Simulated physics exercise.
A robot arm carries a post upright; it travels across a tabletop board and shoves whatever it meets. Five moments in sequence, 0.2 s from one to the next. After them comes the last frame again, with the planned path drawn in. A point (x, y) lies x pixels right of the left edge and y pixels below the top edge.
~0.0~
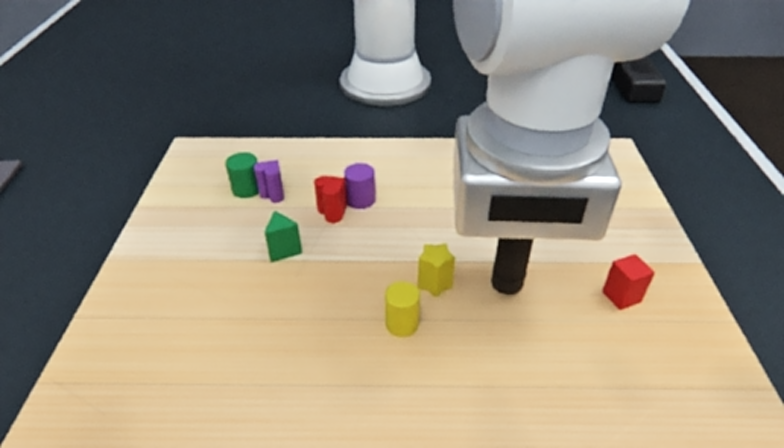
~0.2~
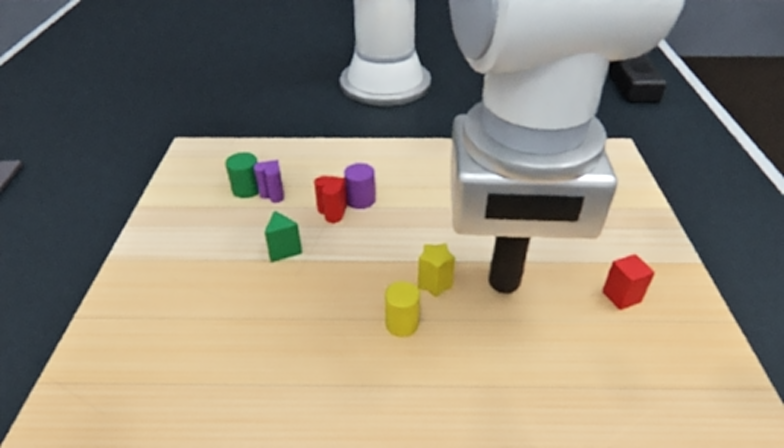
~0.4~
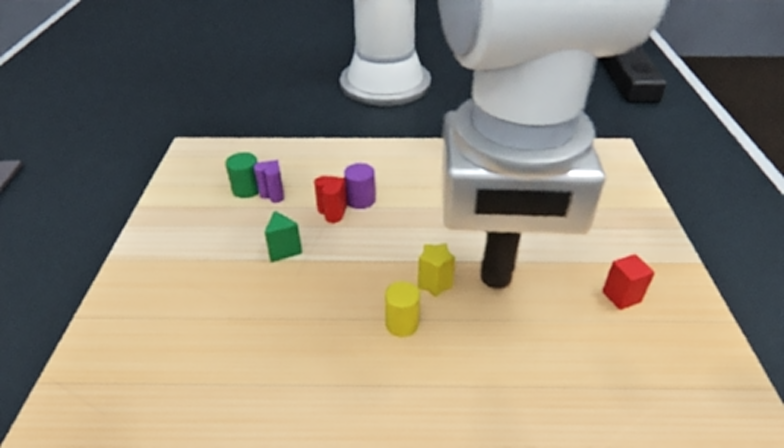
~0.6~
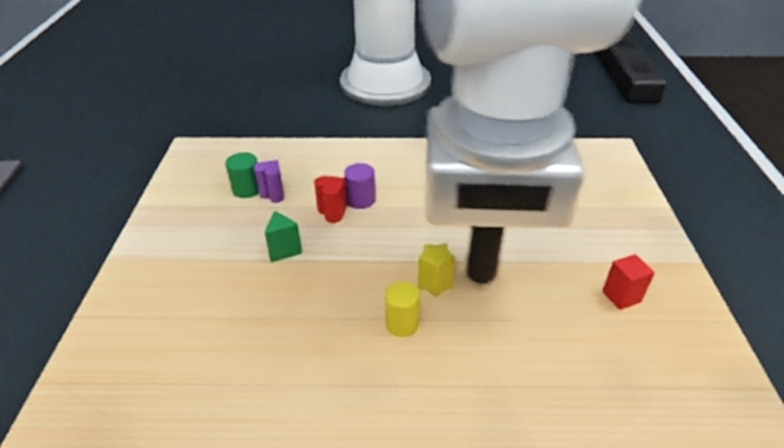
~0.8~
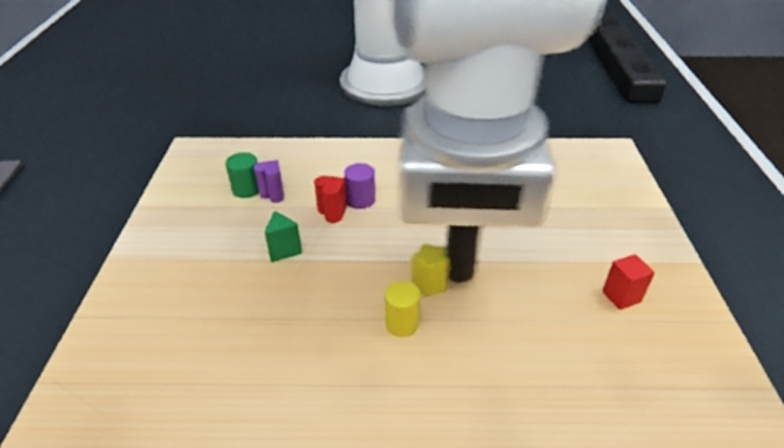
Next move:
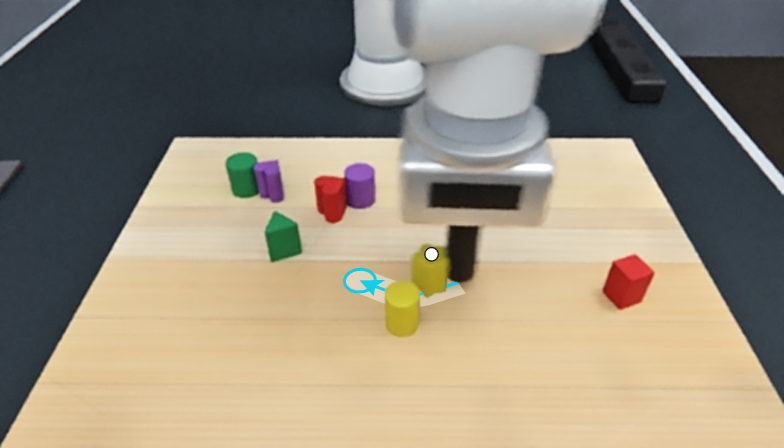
A white robot arm slid its black post leftward across a wooden table scattered with small colored blocks, reached the yellow star-shaped block, and nudged it slightly left while the other blocks stayed put.
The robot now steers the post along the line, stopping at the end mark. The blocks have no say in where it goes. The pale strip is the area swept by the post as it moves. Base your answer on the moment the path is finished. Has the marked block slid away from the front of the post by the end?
The answer is no.
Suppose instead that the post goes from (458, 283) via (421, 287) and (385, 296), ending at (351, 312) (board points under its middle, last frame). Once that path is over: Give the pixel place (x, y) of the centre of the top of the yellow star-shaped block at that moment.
Answer: (327, 266).
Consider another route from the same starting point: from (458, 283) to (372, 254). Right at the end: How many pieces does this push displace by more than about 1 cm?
Displaced: One.
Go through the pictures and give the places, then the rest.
Tip of the post at (507, 284), middles of tops, yellow disc at (402, 294), yellow star-shaped block at (437, 253), in the first picture.
Post at (504, 283), nothing pushed, in the second picture.
Post at (496, 279), nothing pushed, in the third picture.
Post at (481, 274), nothing pushed, in the fourth picture.
Post at (459, 273), yellow disc at (402, 294), yellow star-shaped block at (432, 254), in the fifth picture.
The line goes from (458, 283) over (426, 293) and (391, 292) to (360, 280); the dot is on the yellow star-shaped block.
On the path given first. One third of the way, post at (426, 283); yellow star-shaped block at (397, 260), turned 15° clockwise.
Two thirds of the way, post at (391, 282); yellow star-shaped block at (361, 258), turned 15° clockwise.
At the end, post at (359, 270); yellow disc unmoved; yellow star-shaped block at (328, 249).
